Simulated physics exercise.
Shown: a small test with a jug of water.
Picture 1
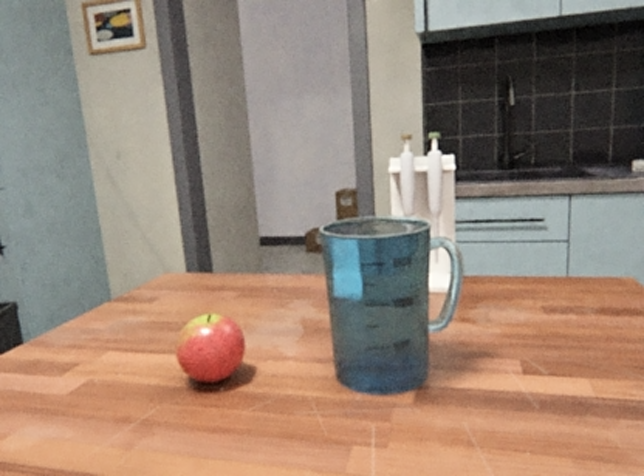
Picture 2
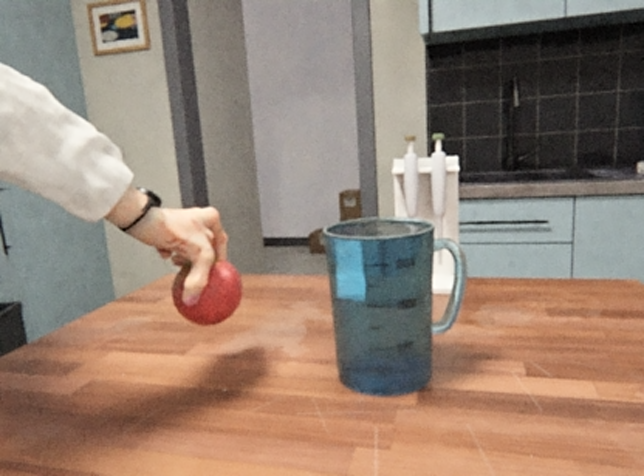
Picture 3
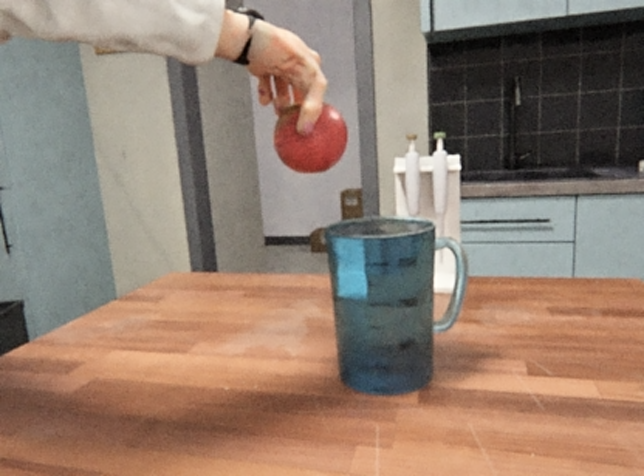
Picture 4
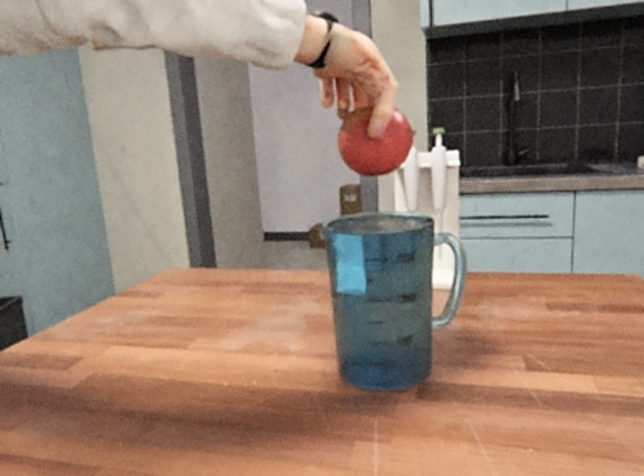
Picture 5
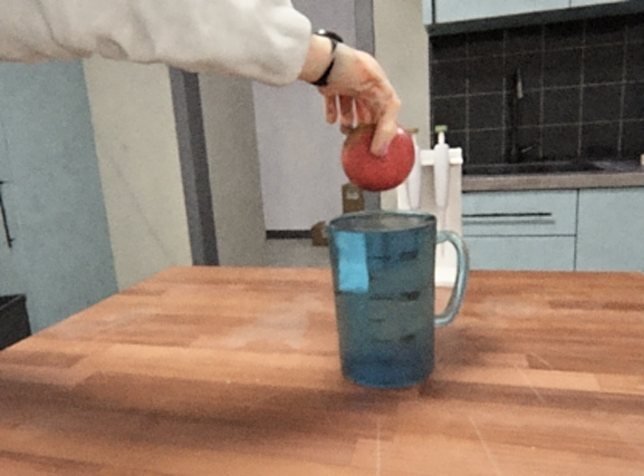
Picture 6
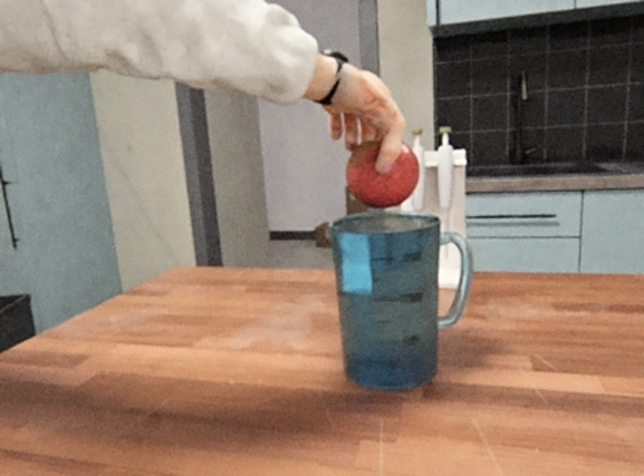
A hand lifts a red apple off the table and lowers it above a blue jug.
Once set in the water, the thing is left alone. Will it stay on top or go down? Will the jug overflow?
With the water, it stays up top; meanwhile the jug pours over the edge.
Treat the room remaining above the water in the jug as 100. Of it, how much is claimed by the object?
It comes out near 490 %.
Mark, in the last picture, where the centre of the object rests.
It ends up around (385, 236).
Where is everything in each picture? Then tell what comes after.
In the first picture, the apple lies on the top at (211, 348); jug (378, 298) nearly full.
The second picture shows a hand picks up the apple at (208, 291); jug nearly full, surface at (378, 230).
In the third picture, the apple is carried over at (311, 138); jug (383, 298) nearly full.
In the fourth picture, the apple is above the jug at (375, 140); jug nearly full, surface at (379, 225).
The fifth picture shows the apple comes down at (378, 156); jug (384, 292) nearly full.
In the sixth picture, the apple is just over the surface at (383, 173); jug nearly full, surface at (385, 224).
A moment on, the apple enters the water; the jug is full to the brim; a puddle lies round it.
Further on, the apple comes up again; the jug is full to the brim; a puddle lies round it.
When it is over, the apple is afloat; the jug is full to the brim; a puddle lies round it.
